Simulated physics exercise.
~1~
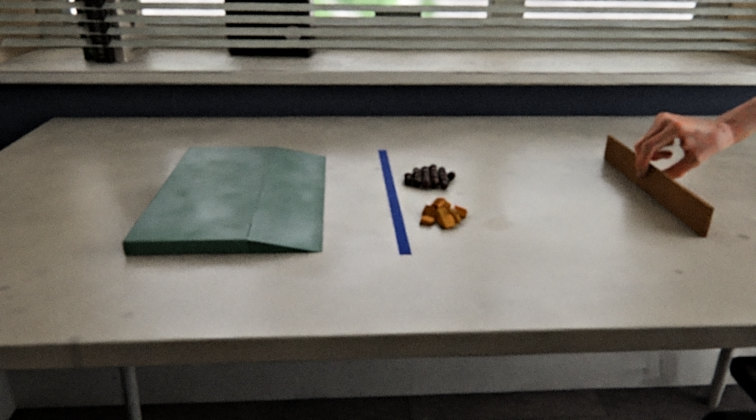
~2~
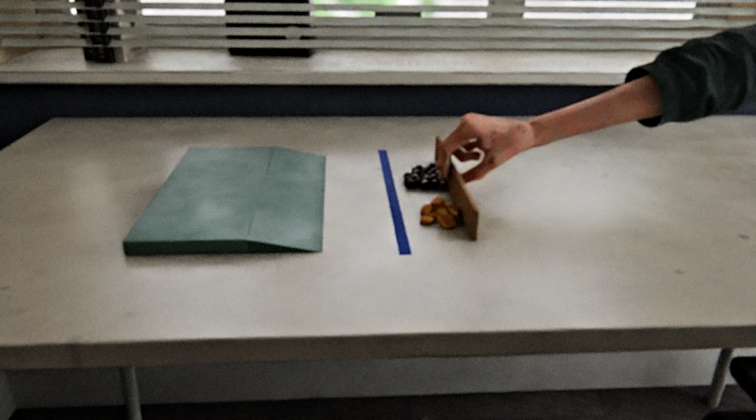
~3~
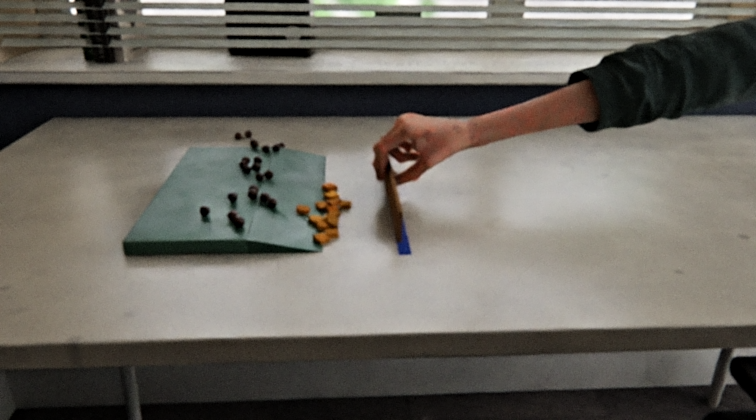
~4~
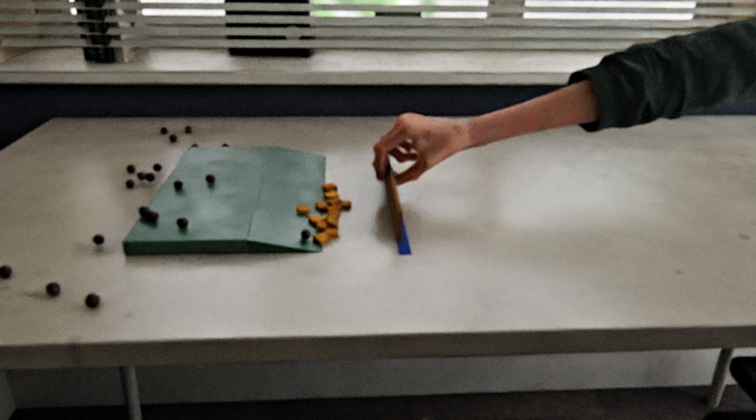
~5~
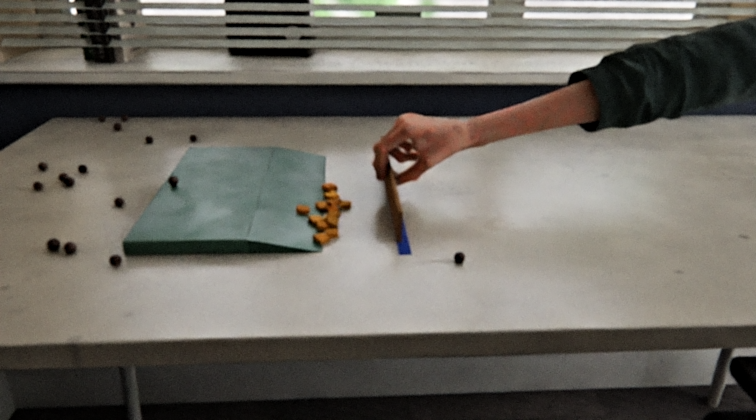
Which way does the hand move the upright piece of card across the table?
The hand moves the card to the left, towards the green ramp, until it stops at the blue tape.
We see a hand slide an upright piece of card left across a table, pushing dark round balls and orange chunks towards a green ramp. It stops at the blue tape; the orange pieces stay around the ramp's foot while most balls roll over and beyond the top.
